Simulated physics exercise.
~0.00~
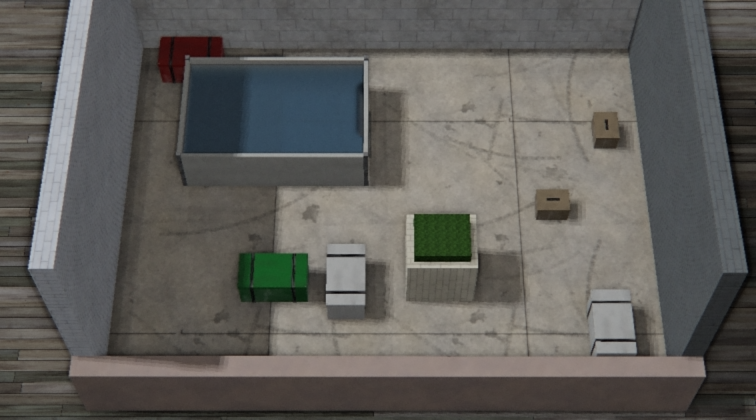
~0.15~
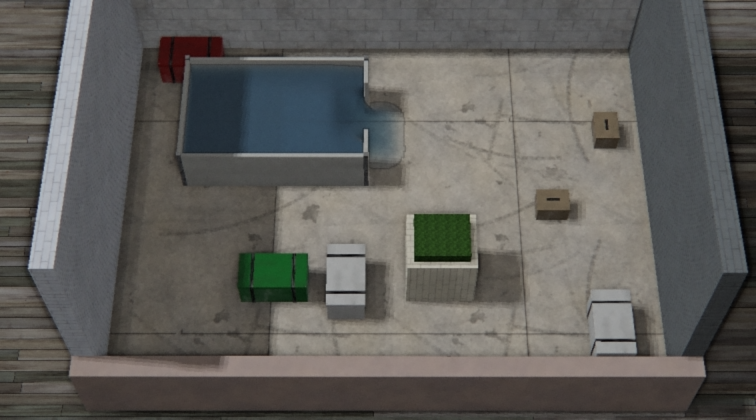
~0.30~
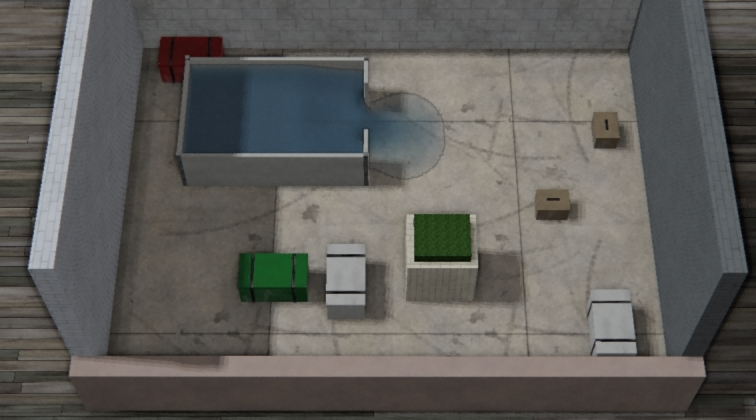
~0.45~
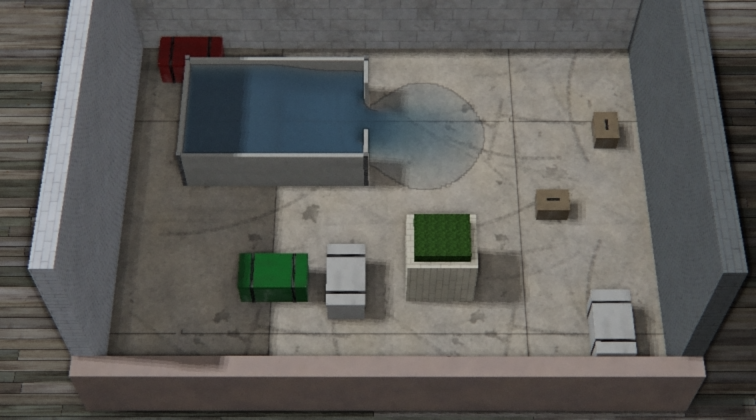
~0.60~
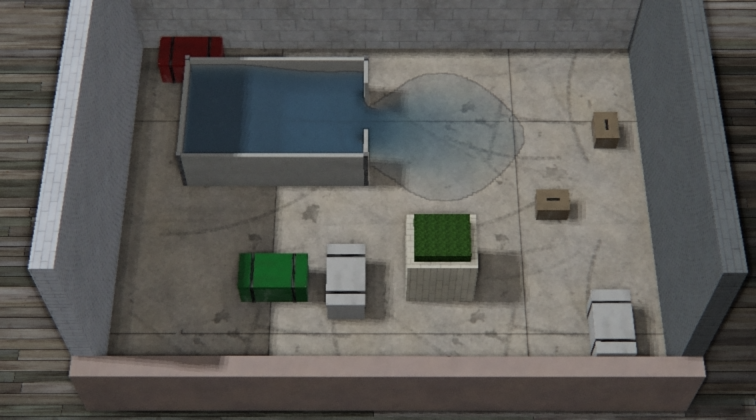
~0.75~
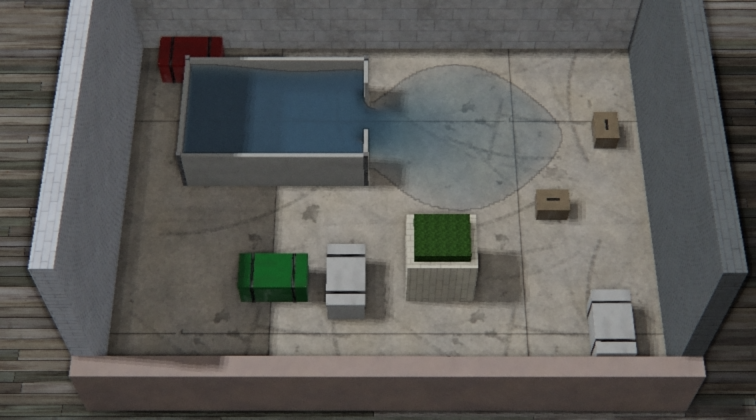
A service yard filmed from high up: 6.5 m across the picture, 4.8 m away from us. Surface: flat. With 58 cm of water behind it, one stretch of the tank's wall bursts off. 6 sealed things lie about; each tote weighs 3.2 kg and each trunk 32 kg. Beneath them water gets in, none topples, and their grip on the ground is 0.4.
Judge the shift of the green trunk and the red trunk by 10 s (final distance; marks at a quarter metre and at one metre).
Final positions: The green trunk stays near its start, the red trunk stays near its start.
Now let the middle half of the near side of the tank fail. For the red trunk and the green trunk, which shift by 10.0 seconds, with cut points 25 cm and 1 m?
First the red trunk: It is carried a long way; as for the green trunk, it is carried a long way.
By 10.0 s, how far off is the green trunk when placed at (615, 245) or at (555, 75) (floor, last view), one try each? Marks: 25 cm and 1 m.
I'd say it lands far off on the first try and it lands far off on the second.
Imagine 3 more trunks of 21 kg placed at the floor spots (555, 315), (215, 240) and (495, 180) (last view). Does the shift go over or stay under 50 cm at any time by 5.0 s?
Going through them in the order asked, they come out clear of the mark, shy of the mark and clear of the mark.
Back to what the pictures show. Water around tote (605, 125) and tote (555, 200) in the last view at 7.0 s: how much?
Close to 13 and 9 centimetres.
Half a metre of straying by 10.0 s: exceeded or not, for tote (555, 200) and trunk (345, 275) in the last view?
In sequence - crossed the line; stayed below the line.
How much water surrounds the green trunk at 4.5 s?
Depth approx. 0 cm.
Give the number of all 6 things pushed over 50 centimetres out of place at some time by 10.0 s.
That comes to 3.
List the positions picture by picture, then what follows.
In the first frame, the green trunk at (273, 270), on the bottom; the red trunk at (190, 51) rests on the ground; water covers 3.0 m2; 0 of 6 have shifted.
In the second frame, the green trunk at (273, 270), on the bottom; the red trunk at (190, 51) rests on the ground; 3.4 m2 under water; 0 of 6 have shifted.
In the third frame, the green trunk at (273, 270) rests on the ground; the red trunk at (190, 51), on the bottom; water covers 4.0 m2; 0 of 6 have shifted.
In the fourth frame, the green trunk at (273, 270) rests on the ground; the red trunk at (190, 51), on the bottom; water covers 4.8 m2; 0 of 6 have shifted.
In the fifth frame, the green trunk at (273, 270) rests on the ground; the red trunk at (190, 51), on the bottom; water covers 5.8 m2; 0 of 6 have shifted.
In the sixth frame, the green trunk at (273, 270), on the bottom; the red trunk at (190, 51) rests on the ground; 6.9 m2 under water; 0 of 6 have shifted.
After 2.0 s the green trunk is near (273, 270), 0.0 m from its start, aground; the red trunk is near (190, 51), 0.0 m from its start, aground; 2 afloat.
After 4.5 s the green trunk is near (273, 270), 0.0 m from its start, aground; the red trunk is near (190, 51), 0.0 m from its start, aground; 2 afloat.
After 7.0 s the green trunk is near (273, 270), 0.0 m from its start, aground; the red trunk is near (190, 51), 0.0 m from its start, aground; 2 afloat.
After 10.0 s the green trunk is near (273, 270), 0.0 m from its start, aground; the red trunk is near (190, 51), 0.0 m from its start, aground; 2 afloat.
